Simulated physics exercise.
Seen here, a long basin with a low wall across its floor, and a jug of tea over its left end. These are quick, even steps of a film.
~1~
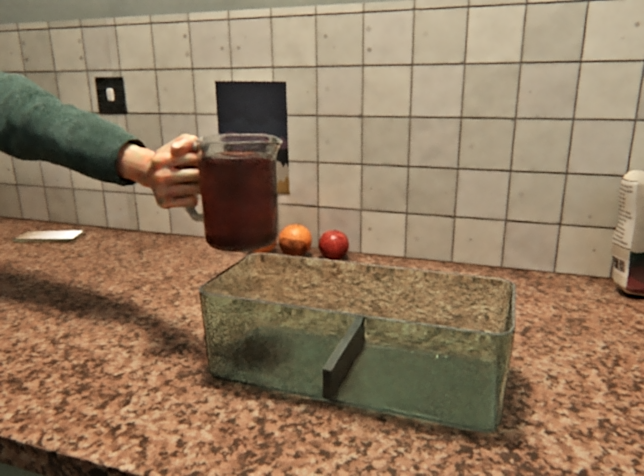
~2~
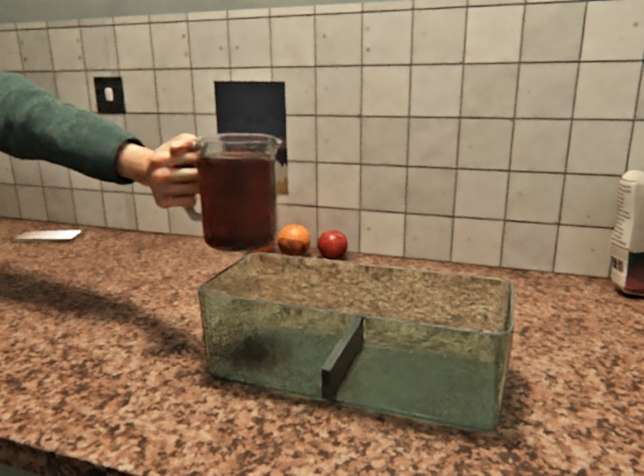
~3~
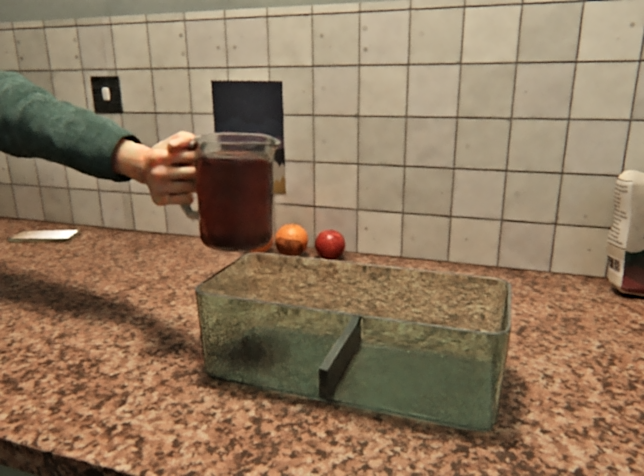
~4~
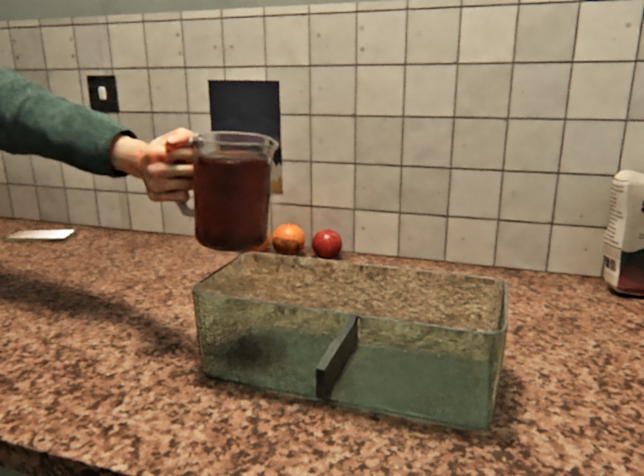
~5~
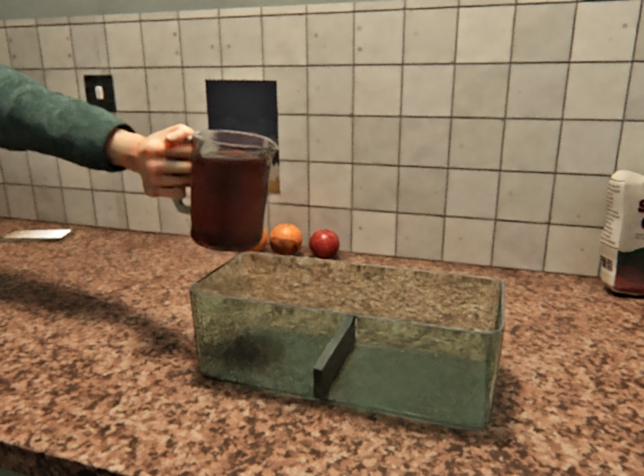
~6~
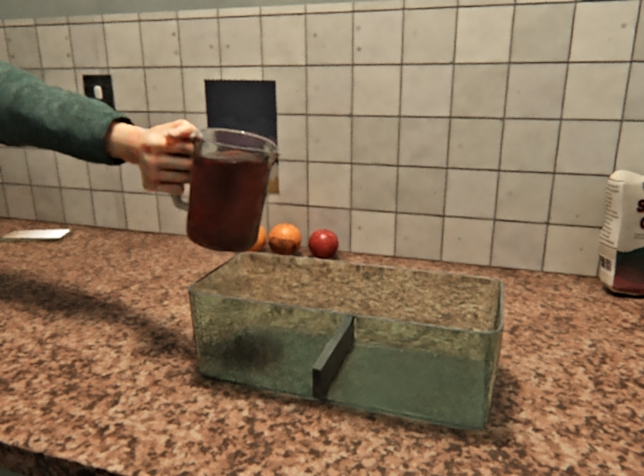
A hand in a green sleeve held a glass jug of dark reddish tea above the left end of a long glass basin with a low dividing wall, then slowly tilted it slightly to the right.
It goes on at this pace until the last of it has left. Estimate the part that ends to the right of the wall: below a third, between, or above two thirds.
In the end from a third to two thirds is right of the wall.
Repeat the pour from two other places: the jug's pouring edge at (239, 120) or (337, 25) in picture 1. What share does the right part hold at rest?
In turn 5 and 90 in a hundred.
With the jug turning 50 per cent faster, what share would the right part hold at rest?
Some 35 per cent.
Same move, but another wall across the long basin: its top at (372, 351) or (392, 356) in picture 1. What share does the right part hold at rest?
Near 5 % and 15 %.
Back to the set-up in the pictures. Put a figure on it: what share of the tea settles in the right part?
Close to 50 per cent.
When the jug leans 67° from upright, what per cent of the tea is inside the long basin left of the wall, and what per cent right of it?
The left part 0 per cent, the right part 0.
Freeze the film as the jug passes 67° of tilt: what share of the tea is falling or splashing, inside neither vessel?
Near 10 %.
A moment on, the jug is tipped part way and 86 per cent is still to pour, 1 is left of the wall and 2 right of it.
Next, the jug is tipped right over and 34 per cent is still to pour, 16 is left of the wall and 34 right of it.
Then the jug is tipped right over and 2 per cent is still to pour, 48 is left of the wall and 47 right of it.
Later the jug is tipped right over and 0 per cent is still to pour, 52 is left of the wall and 48 right of it.
Finally, 52 per cent lies left of the wall, 48 right of it and 0 outside.
